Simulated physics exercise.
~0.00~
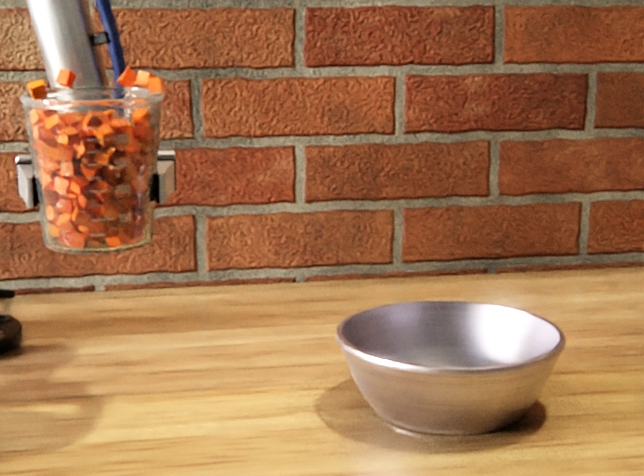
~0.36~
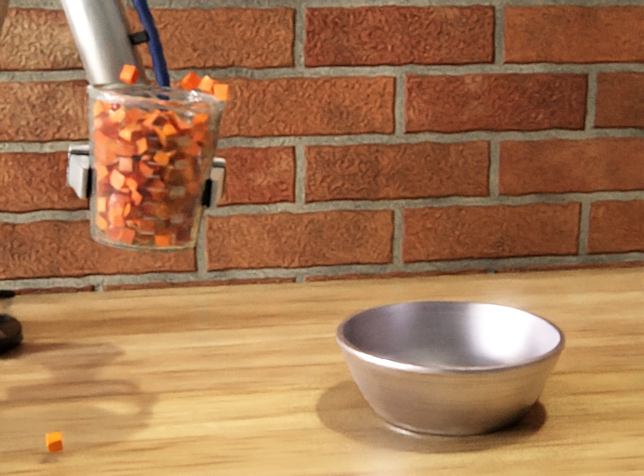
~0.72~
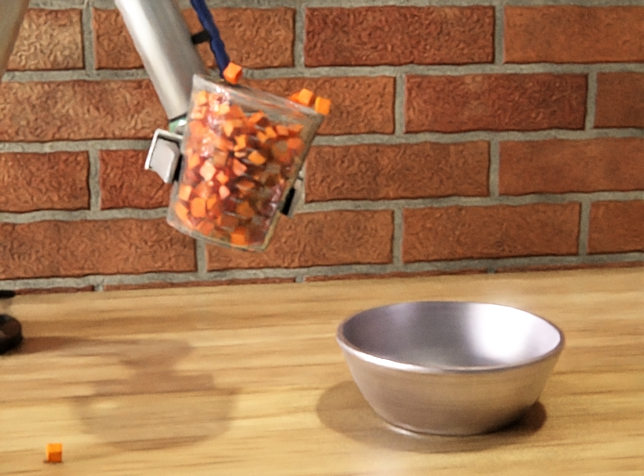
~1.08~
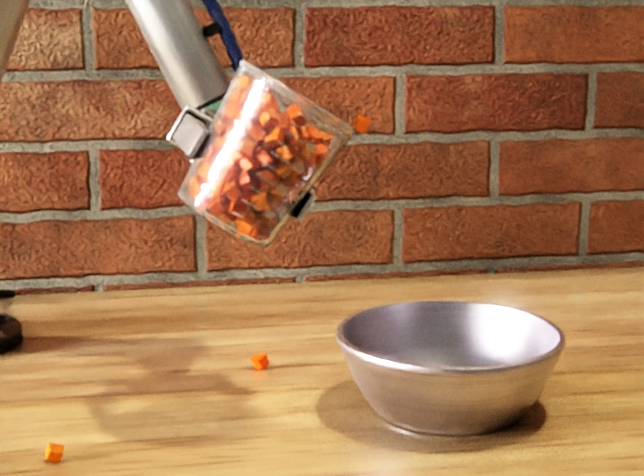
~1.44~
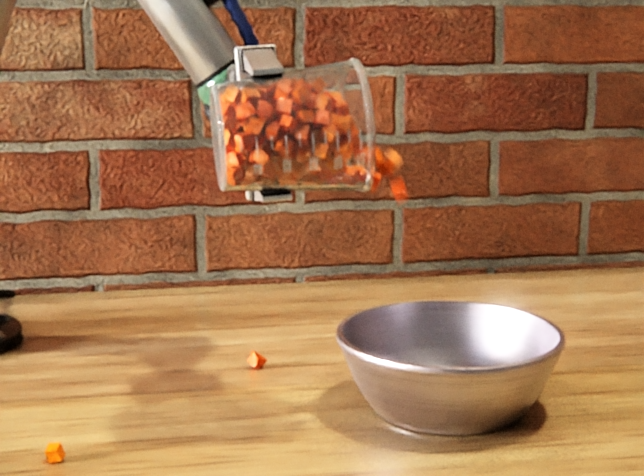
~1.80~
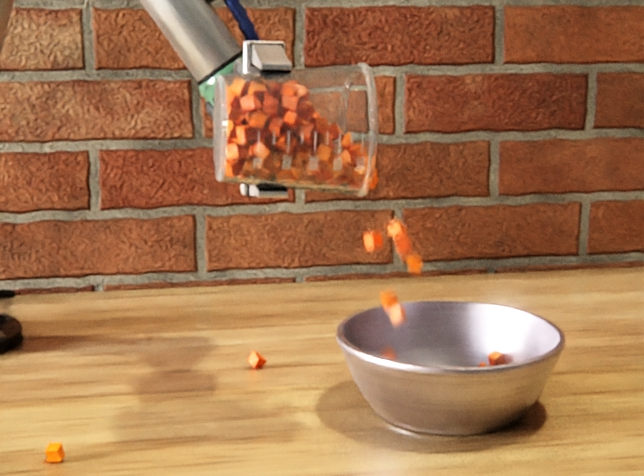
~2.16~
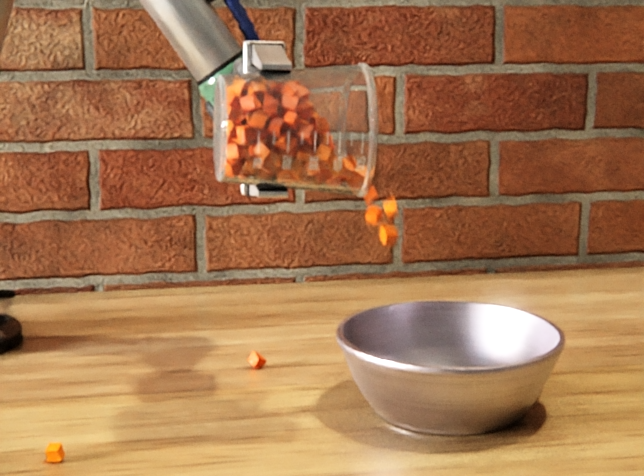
A robot arm carried a clear beaker heaped with orange vegetable cubes to the right, dropping two on the wooden table, then tipped it onto its side so more cubes tumbled toward a metal bowl, with many still in the beaker.
